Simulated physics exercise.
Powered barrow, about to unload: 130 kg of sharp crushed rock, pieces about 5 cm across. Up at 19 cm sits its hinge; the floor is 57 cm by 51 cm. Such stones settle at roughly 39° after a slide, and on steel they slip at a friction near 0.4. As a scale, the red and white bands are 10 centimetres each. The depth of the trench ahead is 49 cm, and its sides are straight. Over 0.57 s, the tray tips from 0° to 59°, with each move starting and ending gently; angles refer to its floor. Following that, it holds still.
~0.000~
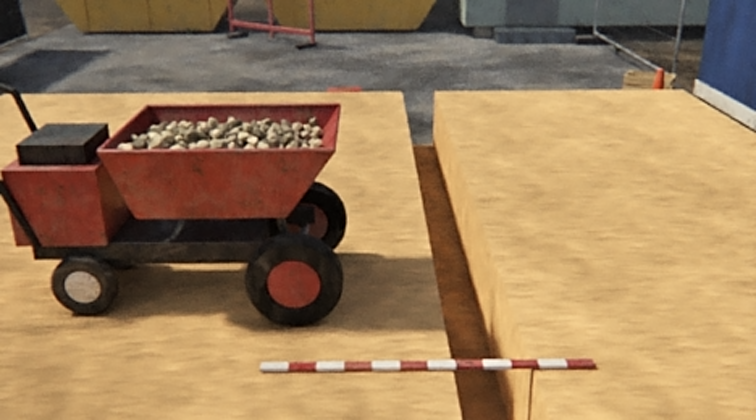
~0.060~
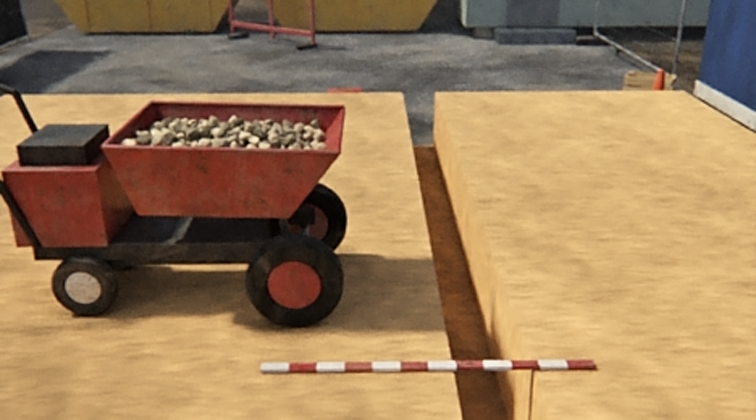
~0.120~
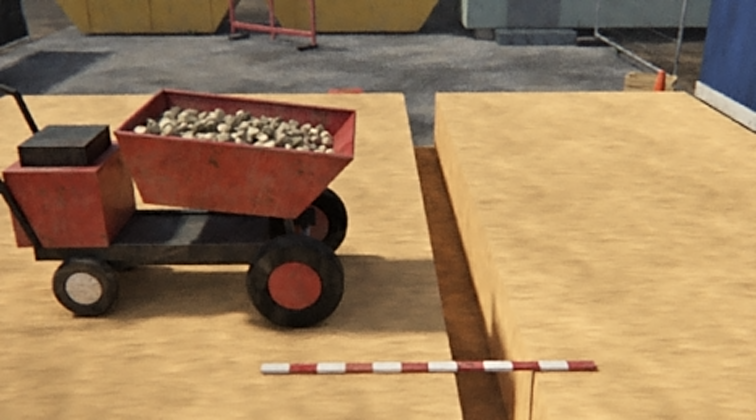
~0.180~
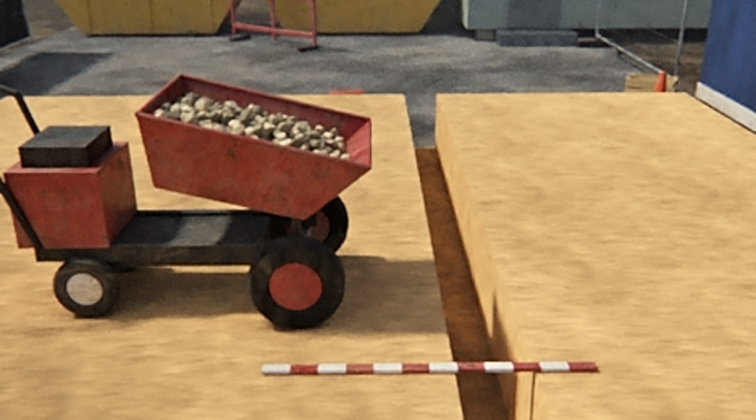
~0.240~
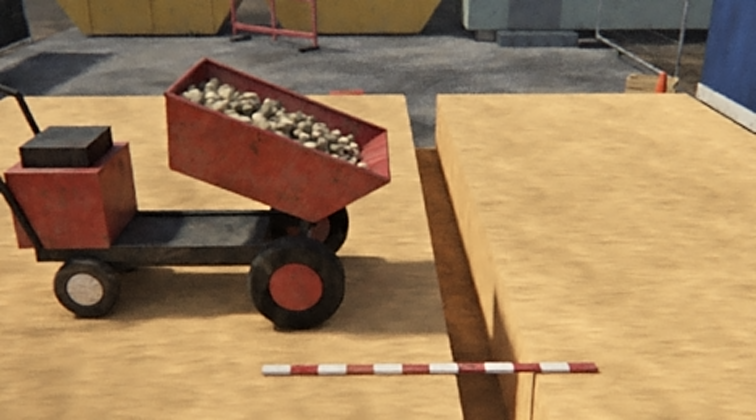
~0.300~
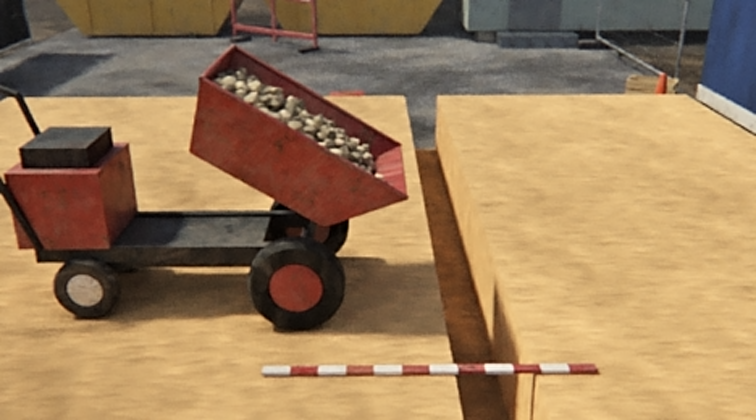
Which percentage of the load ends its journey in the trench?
Roughly 33 per cent.
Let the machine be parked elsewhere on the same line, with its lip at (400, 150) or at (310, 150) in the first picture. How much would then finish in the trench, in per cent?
Roughly 10 in a hundred from the first, 40 in a hundred from the second.
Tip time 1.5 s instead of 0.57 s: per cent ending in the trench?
25 %.
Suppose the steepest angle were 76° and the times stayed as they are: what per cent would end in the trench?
Expect roughly 65 per cent.
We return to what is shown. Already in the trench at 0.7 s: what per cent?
Some 5 per cent of the load by that point.
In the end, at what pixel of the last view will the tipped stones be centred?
Their centre sits close to (488, 372).
After 0.4 s the floor is at 50°; 100 % in the tray; the foremost stones are at (403, 207).
After 0.7 s the floor is at 59°; 95 % in the tray, 1 % short of the trench, 5 % in the trench; the foremost stones are at (497, 274).
After 1.0 s the floor is at 59°; 60 % in the tray, 24 % in the trench, 16 % past the trench; the foremost stones are at (612, 278).
After 3.0 s the floor is at 59°; 51 % in the tray, 33 % in the trench, 16 % past the trench; the foremost stones are at (721, 270).
